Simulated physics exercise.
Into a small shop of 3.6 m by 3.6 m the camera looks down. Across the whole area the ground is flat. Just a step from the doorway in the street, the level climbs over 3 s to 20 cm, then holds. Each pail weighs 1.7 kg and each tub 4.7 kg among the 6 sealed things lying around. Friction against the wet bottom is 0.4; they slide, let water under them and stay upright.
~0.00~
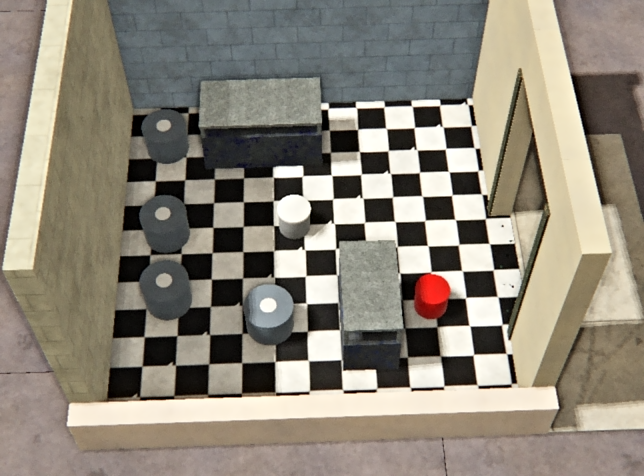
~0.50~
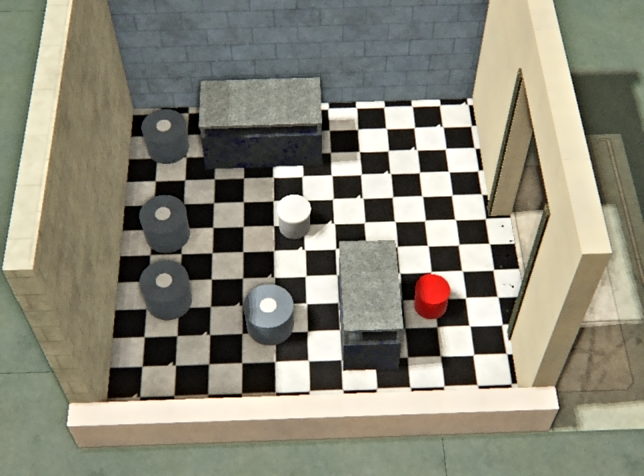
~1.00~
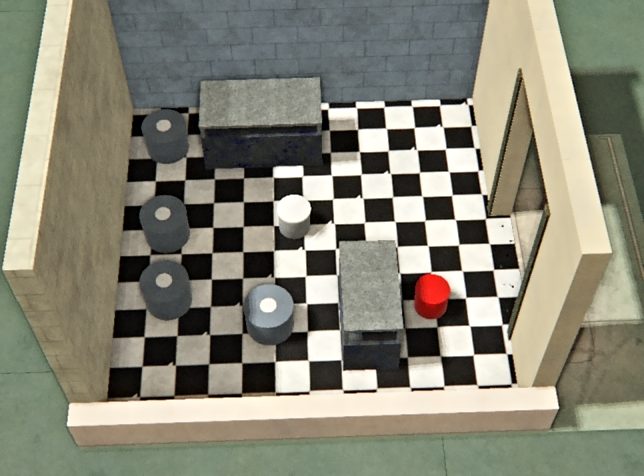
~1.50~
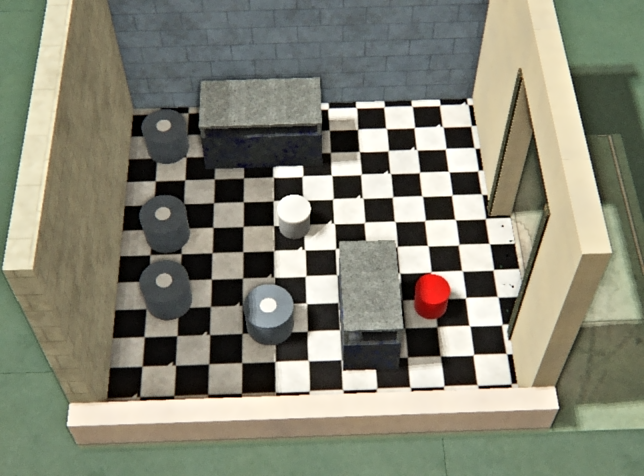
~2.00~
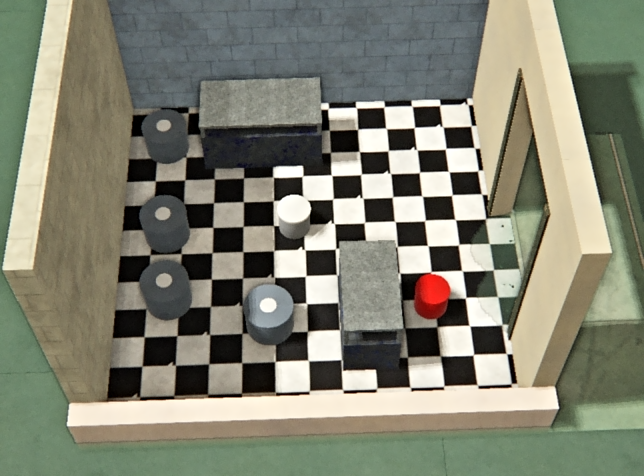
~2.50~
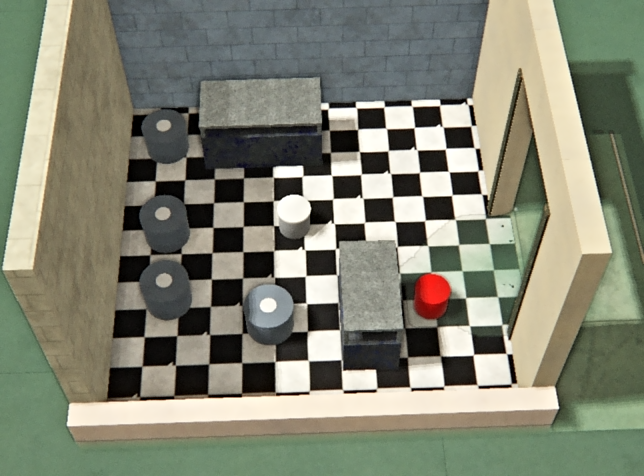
Green water surrounds a small checkered-floor shop and seeps in through the doorway at right.
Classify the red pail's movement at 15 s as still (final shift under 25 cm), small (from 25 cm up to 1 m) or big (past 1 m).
Small.
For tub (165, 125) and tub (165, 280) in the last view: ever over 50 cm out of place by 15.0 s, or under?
In turn: Below and above.
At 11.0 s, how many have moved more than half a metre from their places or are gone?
It comes to 5.
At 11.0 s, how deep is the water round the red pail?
The depth there is around 11 cm.
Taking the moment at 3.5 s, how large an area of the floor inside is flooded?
Somewhere about 3.5 m2, give or take.
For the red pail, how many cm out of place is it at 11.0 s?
It is about 80 cm out of place by then.
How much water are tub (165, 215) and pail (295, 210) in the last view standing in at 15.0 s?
Some 17 cm at the first, some 18 cm at the second.
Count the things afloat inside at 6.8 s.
It comes to 5 of them.
After 3.5 s the red pail is near (421, 341), 0.6 m from its start, afloat; 1 afloat.
After 6.8 s the red pail is near (477, 360), 0.8 m from its start, afloat; 5 afloat.
After 11.0 s the red pail is near (467, 362), 0.8 m from its start, afloat; 6 afloat.
After 15.0 s the red pail is near (461, 326), 0.5 m from its start, afloat; 6 afloat.
